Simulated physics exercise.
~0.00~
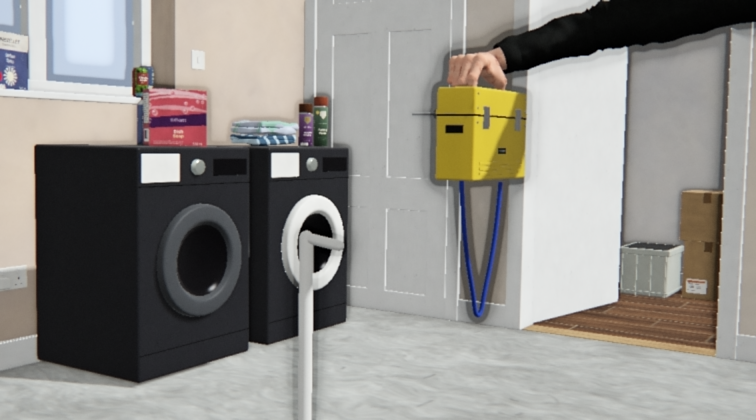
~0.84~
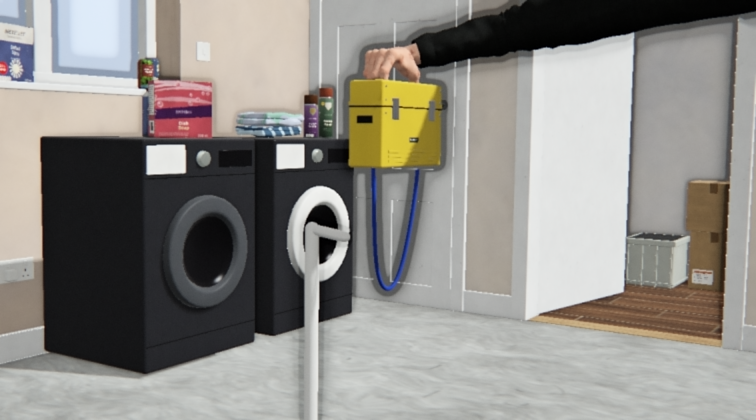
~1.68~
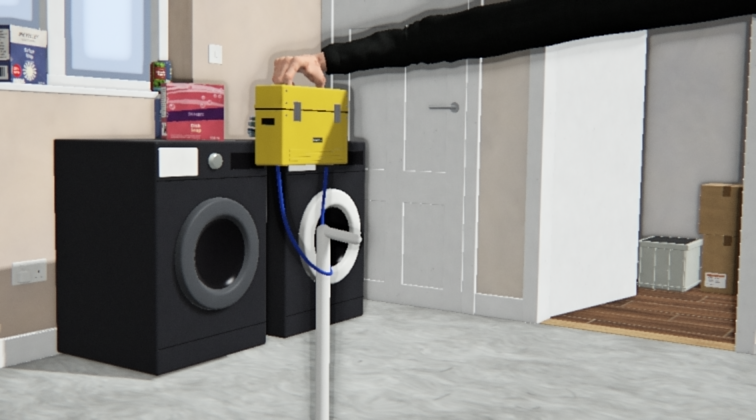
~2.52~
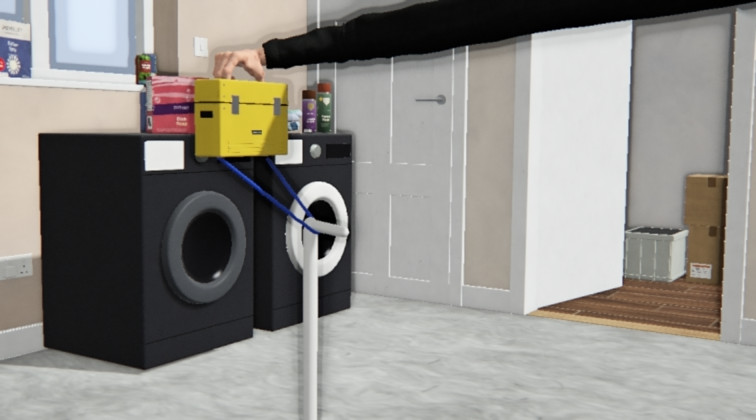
Yellow case carried left by a hand past a white hooked post, its dangling blue loop catching and pulling tight.
